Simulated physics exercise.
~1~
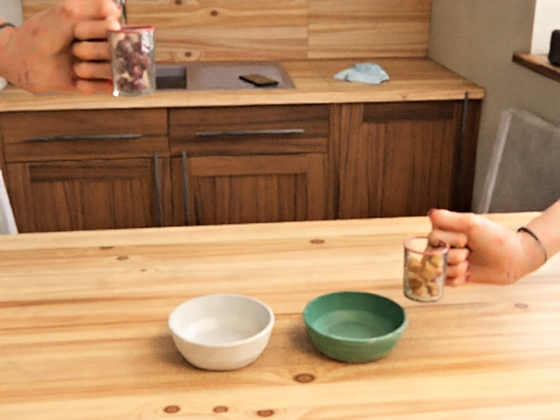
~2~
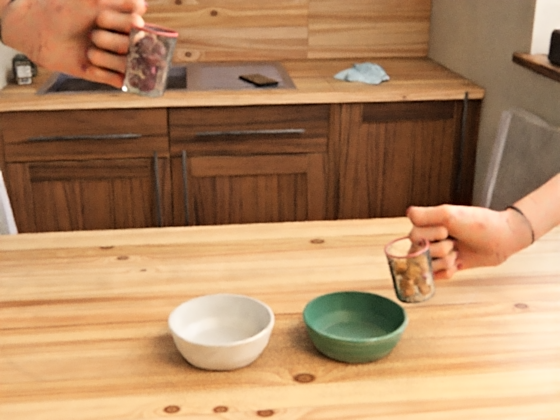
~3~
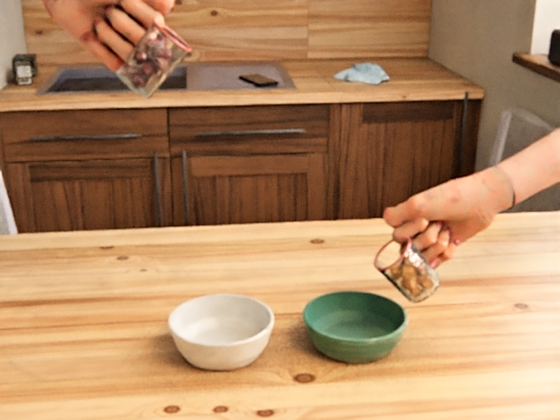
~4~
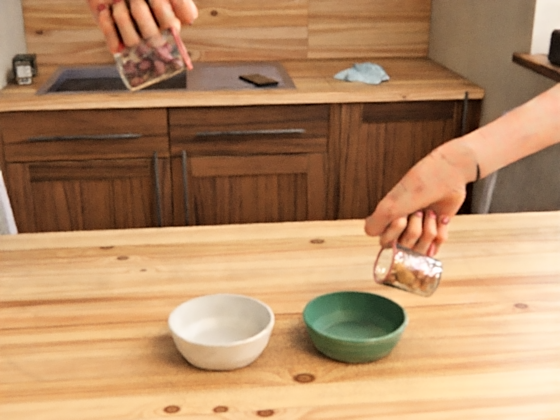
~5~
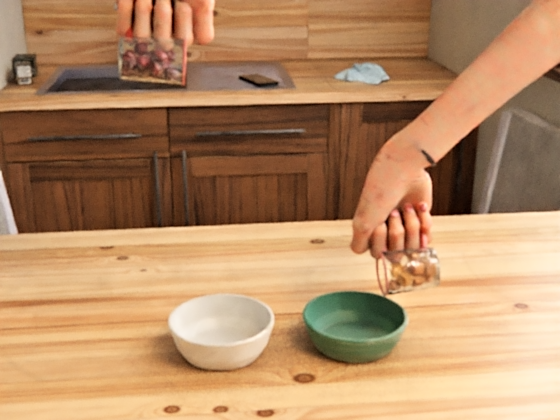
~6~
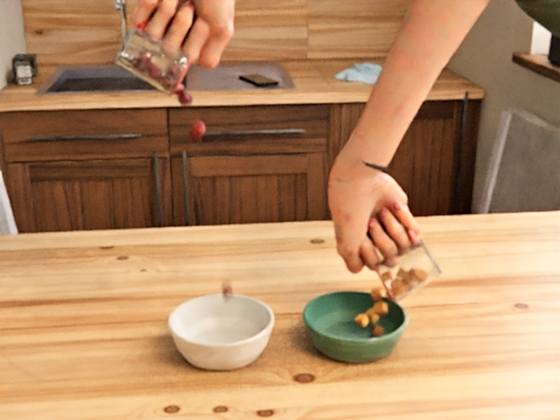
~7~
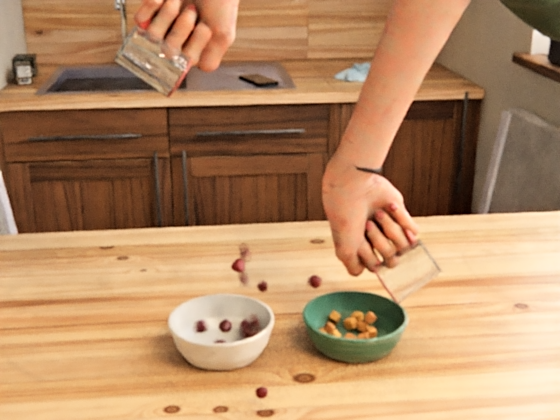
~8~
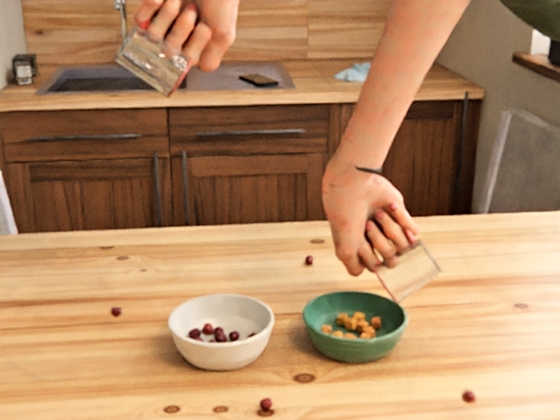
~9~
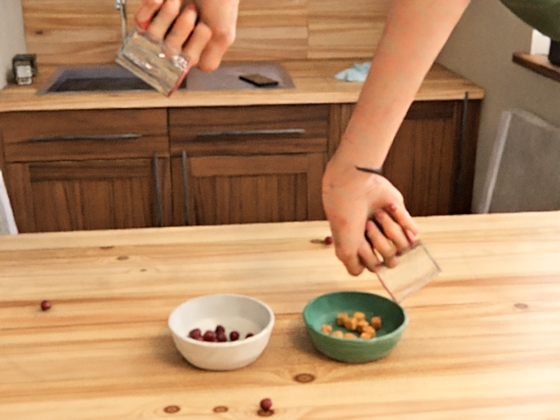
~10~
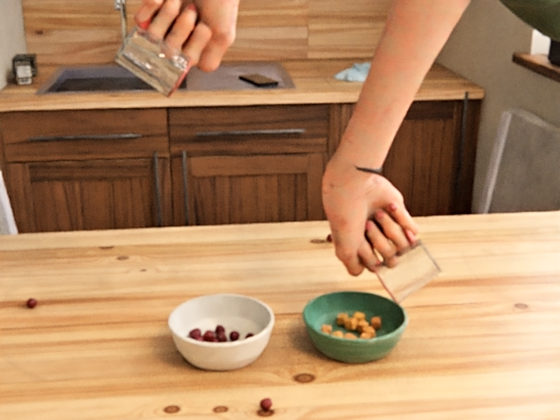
The clip shows two hands tipping small clear cups over a white bowl and a green bowl on a wooden table; dark red pieces fall from high on the left, some bouncing away across the table, while the tan pieces poured lower on the right settle in the green bowl.
